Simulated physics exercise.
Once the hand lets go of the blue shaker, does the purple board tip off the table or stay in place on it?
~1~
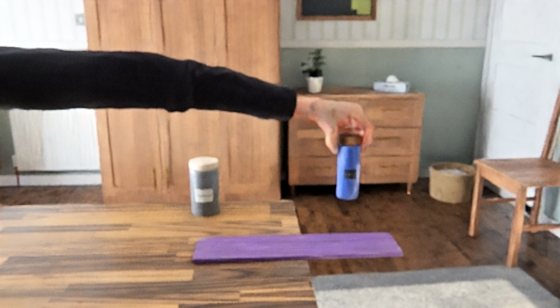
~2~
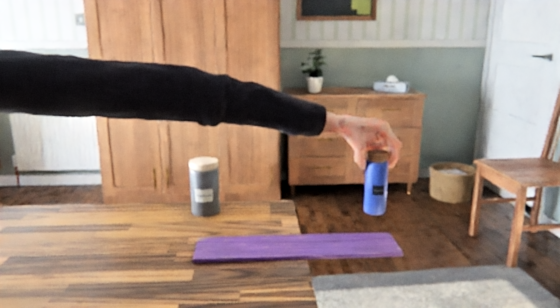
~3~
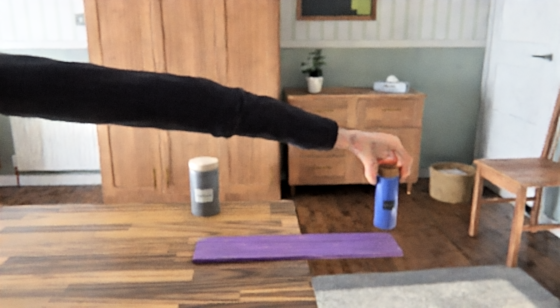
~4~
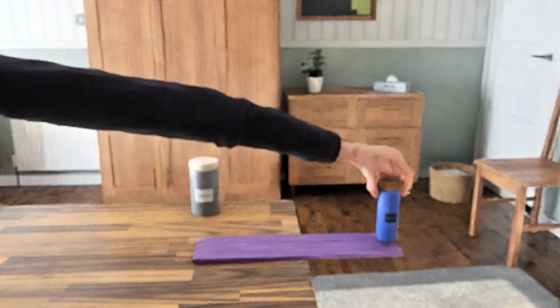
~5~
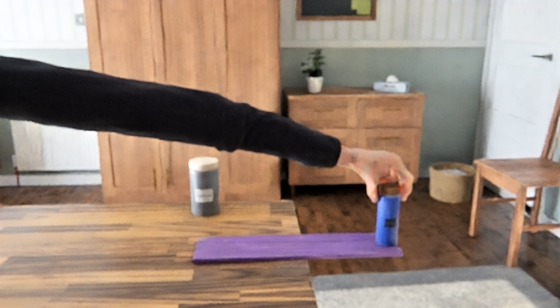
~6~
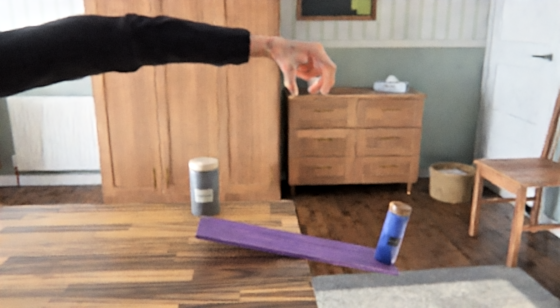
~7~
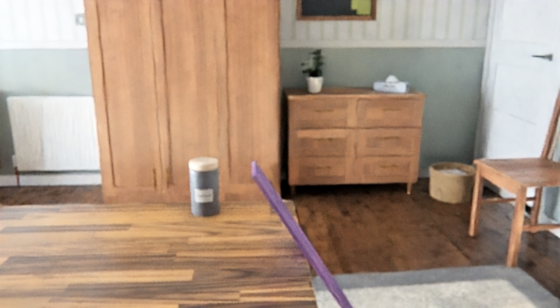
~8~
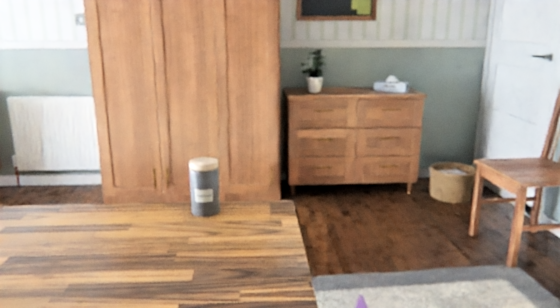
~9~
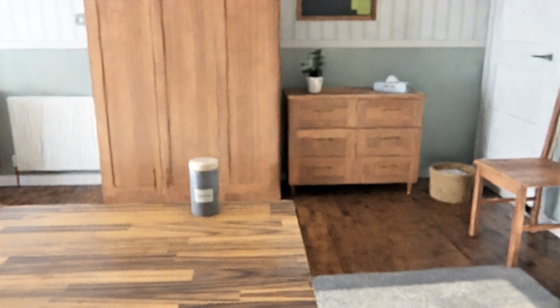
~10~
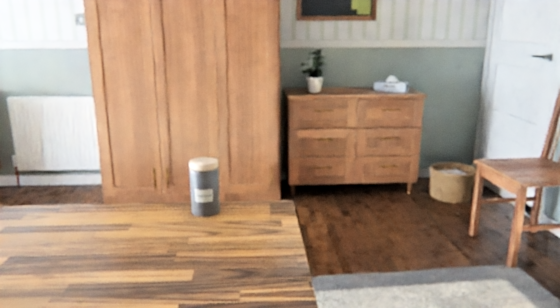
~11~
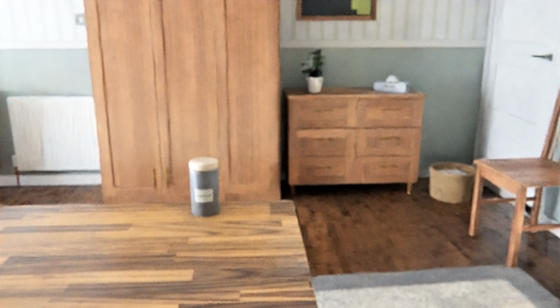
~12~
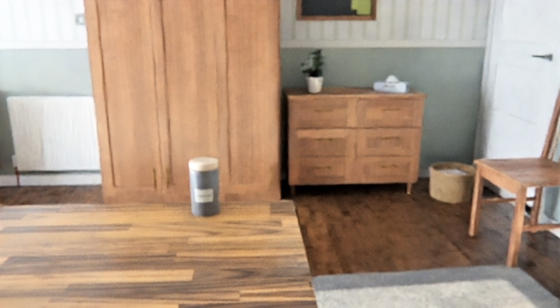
The purple board tips off the end of the table and drops out of sight.
A purple board lies on a striped wooden table and sticks out well past its right end, seen from a still view across a room with a tall wooden wardrobe, a chest of drawers and a chair. A grey jar with a pale lid stands on the table behind the board. A hand in a black sleeve lowers a blue shaker upright onto the overhanging end, then lets go and draws back. The board tilts down to the right with the shaker leaning on it. Both drop off the edge and out of sight, leaving only the grey jar on the table.
